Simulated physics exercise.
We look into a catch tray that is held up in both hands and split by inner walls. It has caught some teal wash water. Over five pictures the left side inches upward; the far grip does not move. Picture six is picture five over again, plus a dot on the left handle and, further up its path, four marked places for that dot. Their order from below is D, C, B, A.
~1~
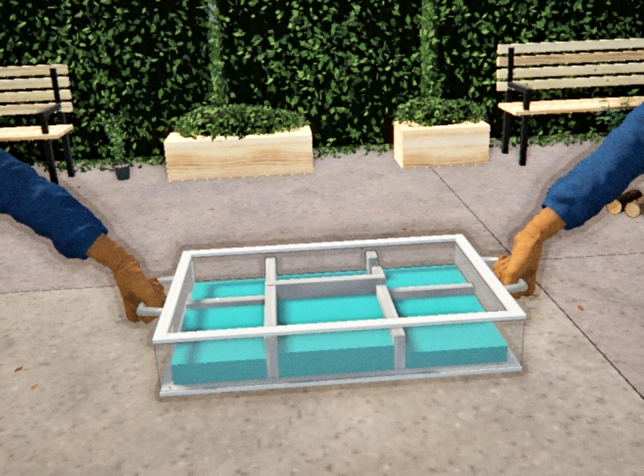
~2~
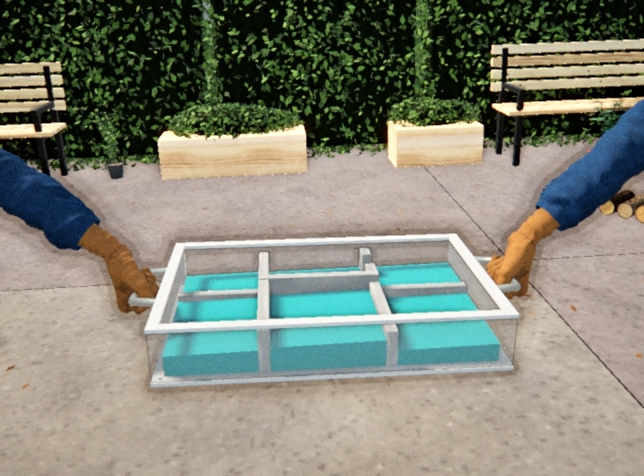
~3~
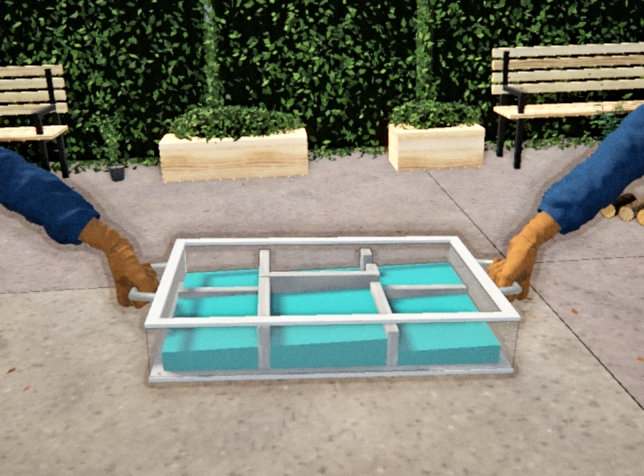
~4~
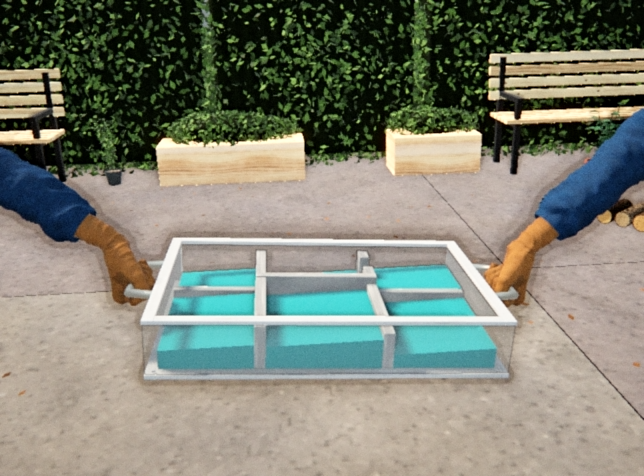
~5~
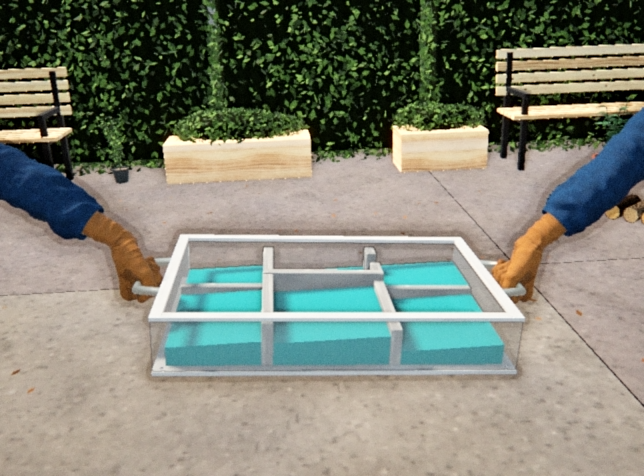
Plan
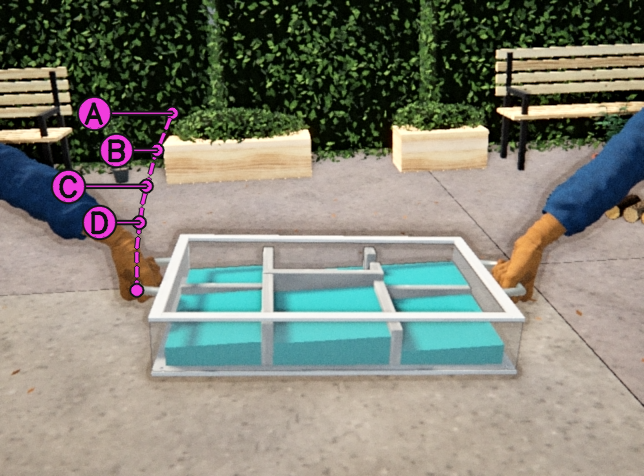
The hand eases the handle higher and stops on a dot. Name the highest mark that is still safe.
C.
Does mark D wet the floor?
No.
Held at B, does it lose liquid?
Yes.
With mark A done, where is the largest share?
That is the front right bay.
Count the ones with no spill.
Two.
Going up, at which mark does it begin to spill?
It is B.
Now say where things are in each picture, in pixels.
In the first frame, the tray is level; deepest in the front middle bay, at (331, 320), shallowest in the back left; left handle at (147, 296).
The second frame shows tipped about 1° down to the right; no wall is crossed; left handle at (139, 287).
The third frame shows tipped about 3° down to the right; no wall is crossed; left handle at (139, 282).
The fourth frame shows tipped about 4° down to the right; no wall is crossed; left handle at (135, 279).
The fifth frame shows tipped about 4° down to the right; deepest in the front middle bay, at (327, 311), shallowest in the back middle; left handle at (143, 276).
On the marked copy, A at (172, 113); B at (156, 150); C at (146, 186); D at (139, 222).
With A, about 21 % goes over the rim.
With B, about 7 % goes over the rim.
With C, nothing spills; the front right bay holds the most.
With D, nothing spills; the front right bay holds the most.
